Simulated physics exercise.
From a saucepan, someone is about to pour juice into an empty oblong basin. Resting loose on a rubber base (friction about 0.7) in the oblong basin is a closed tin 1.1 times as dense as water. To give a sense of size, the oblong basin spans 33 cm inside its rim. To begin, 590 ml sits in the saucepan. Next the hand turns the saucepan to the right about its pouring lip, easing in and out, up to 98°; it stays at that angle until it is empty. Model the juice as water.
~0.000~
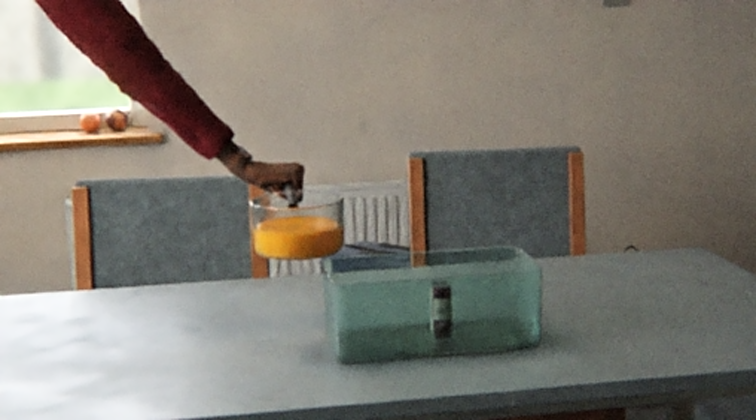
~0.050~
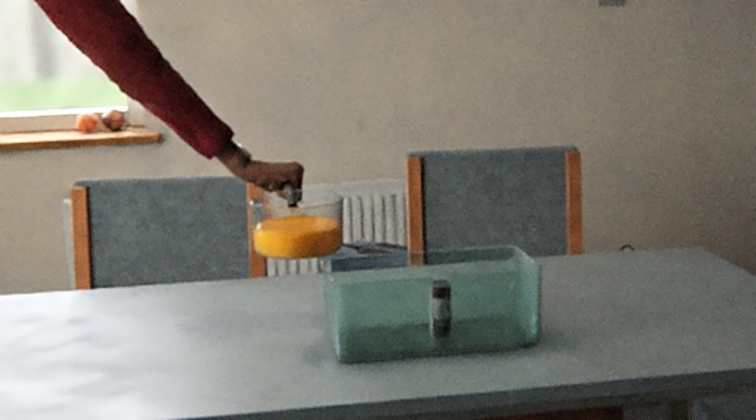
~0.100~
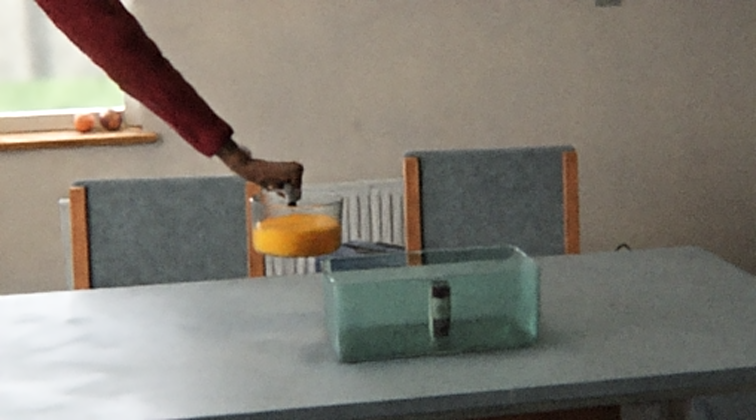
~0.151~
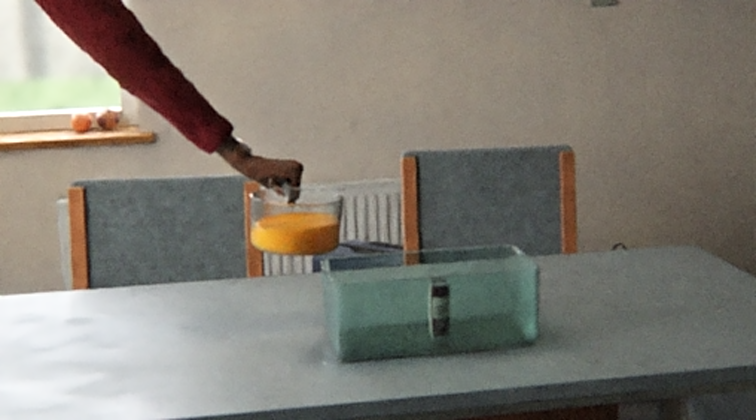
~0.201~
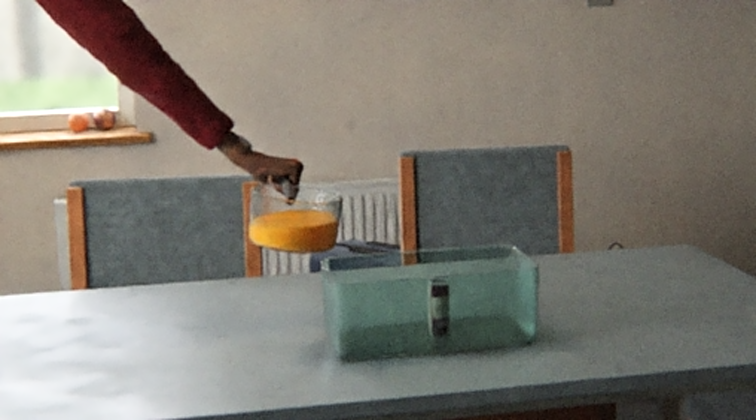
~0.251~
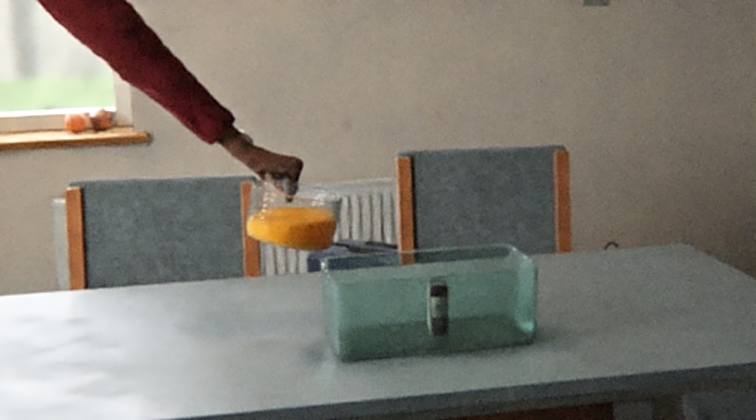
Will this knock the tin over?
My guess is it's going to stay on its base.
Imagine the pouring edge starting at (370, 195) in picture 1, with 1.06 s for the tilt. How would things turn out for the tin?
It does not tip.
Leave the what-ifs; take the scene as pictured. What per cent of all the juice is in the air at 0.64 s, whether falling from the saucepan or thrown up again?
Around 18 in a hundred.
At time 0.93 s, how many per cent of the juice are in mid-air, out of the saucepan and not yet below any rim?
Near 26 percent.
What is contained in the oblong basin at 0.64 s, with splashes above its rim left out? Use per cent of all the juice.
About 0 per cent.
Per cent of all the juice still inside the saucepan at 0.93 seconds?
24 in a hundred, give or take.
By 0.64 s the tilt is 65° and 82 per cent is still to pour; the tin stands where it began.
By 0.93 s the tilt is 95° and 24 per cent is still to pour; the tin stands where it began.
By 1.23 s the tilt is 98° and 3 per cent is still to pour; the tin stands where it began.
By 1.56 s the tilt is 98° and 0 per cent is still to pour; the tin stands where it began.
At rest the tin stands where it began.
